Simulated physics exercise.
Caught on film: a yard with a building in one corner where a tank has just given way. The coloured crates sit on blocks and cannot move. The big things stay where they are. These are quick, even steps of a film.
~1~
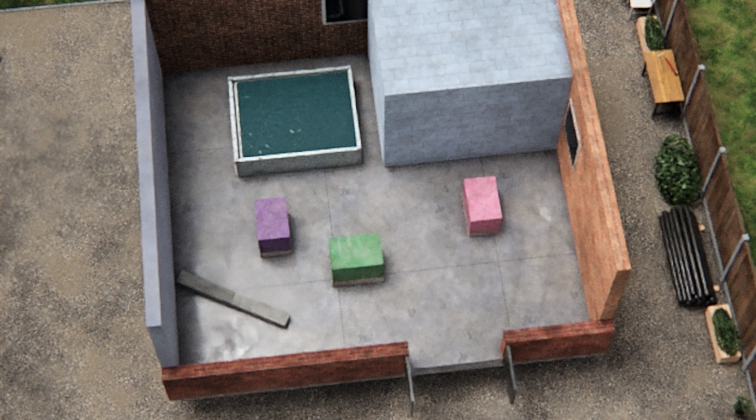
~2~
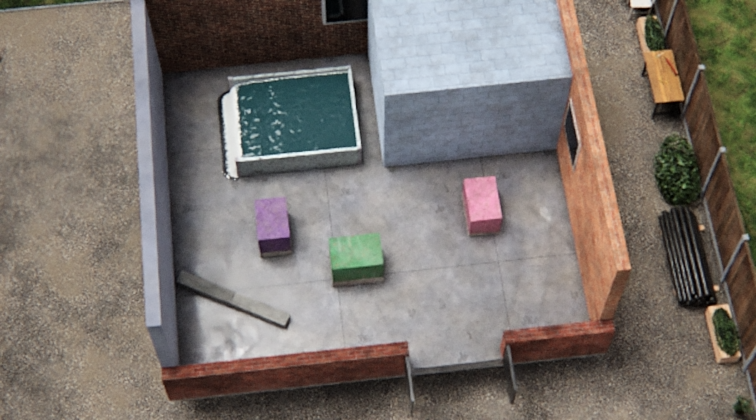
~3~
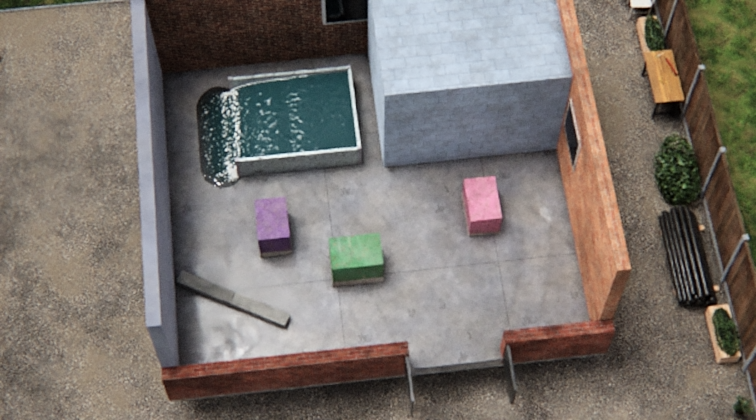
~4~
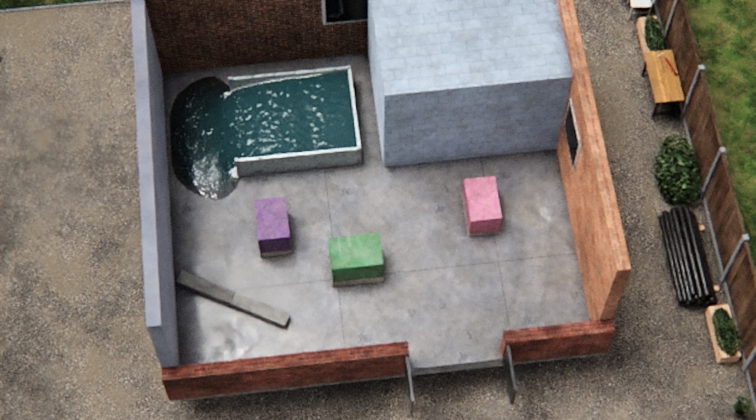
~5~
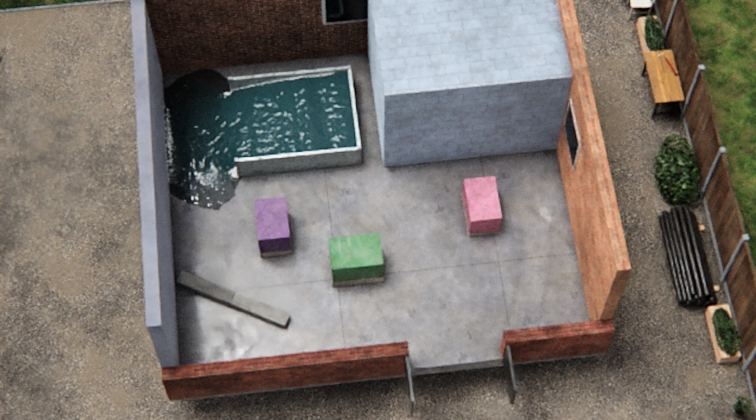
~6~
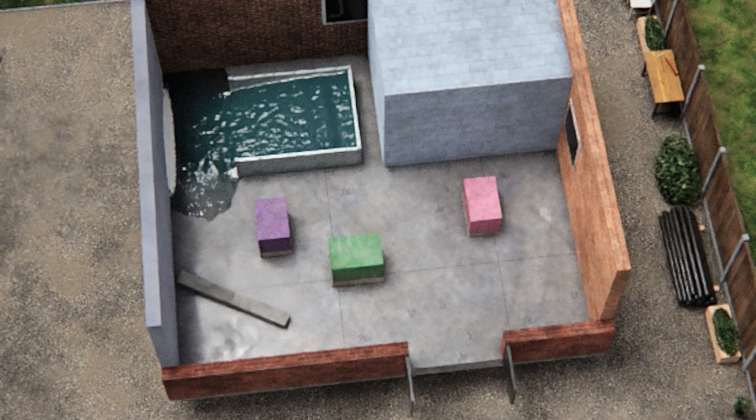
A walled yard with a pale block building in its upper right corner is seen from high above by a still camera. A dark green tank stands at the upper left, with purple, green and pink blocks on the grey floor and a plank at the lower left. Water bursts from the tank's left side, spreads in a rounded, foamy sheet, reaches the left wall and widens along it.
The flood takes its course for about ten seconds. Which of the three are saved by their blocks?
One by one: The purple crate stays dry; the green crate stays dry; the pink crate stays dry.
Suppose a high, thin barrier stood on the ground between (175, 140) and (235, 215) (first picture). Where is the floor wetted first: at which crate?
First comes the purple crate.
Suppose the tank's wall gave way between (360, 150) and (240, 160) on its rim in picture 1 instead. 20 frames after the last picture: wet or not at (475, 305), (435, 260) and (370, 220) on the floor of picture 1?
In that order: Under water, under water, awash.
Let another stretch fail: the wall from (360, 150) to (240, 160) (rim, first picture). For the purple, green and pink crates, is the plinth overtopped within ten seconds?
Purple crate is wetted, green crate is topped, pink crate gets wet.
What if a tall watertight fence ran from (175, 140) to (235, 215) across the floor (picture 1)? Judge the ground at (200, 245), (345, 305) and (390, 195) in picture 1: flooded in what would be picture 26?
In that order: Under water, not flooded, covered.
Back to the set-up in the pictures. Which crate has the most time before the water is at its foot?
That is the pink crate.
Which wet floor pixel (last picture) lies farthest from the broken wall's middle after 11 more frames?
Around (179, 344).
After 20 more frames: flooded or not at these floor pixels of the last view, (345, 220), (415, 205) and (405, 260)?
As listed: Dry, dry, not flooded.
A moment on, water covers 15 % of the floor; the purple crate not reached, the green crate not reached, the pink crate not reached.
Next, water covers 20 % of the floor; the purple crate not reached, the green crate not reached, the pink crate not reached.
Then, water covers 40 % of the floor; the purple crate water round its plinth, the green crate water round its plinth, the pink crate not reached.
Later, water covers 70 % of the floor; the purple crate water round its plinth, the green crate water round its plinth, the pink crate not reached.
In the end, water covers 90 % of the floor; the purple crate stayed above the water, the green crate stayed above the water, the pink crate stayed above the water.
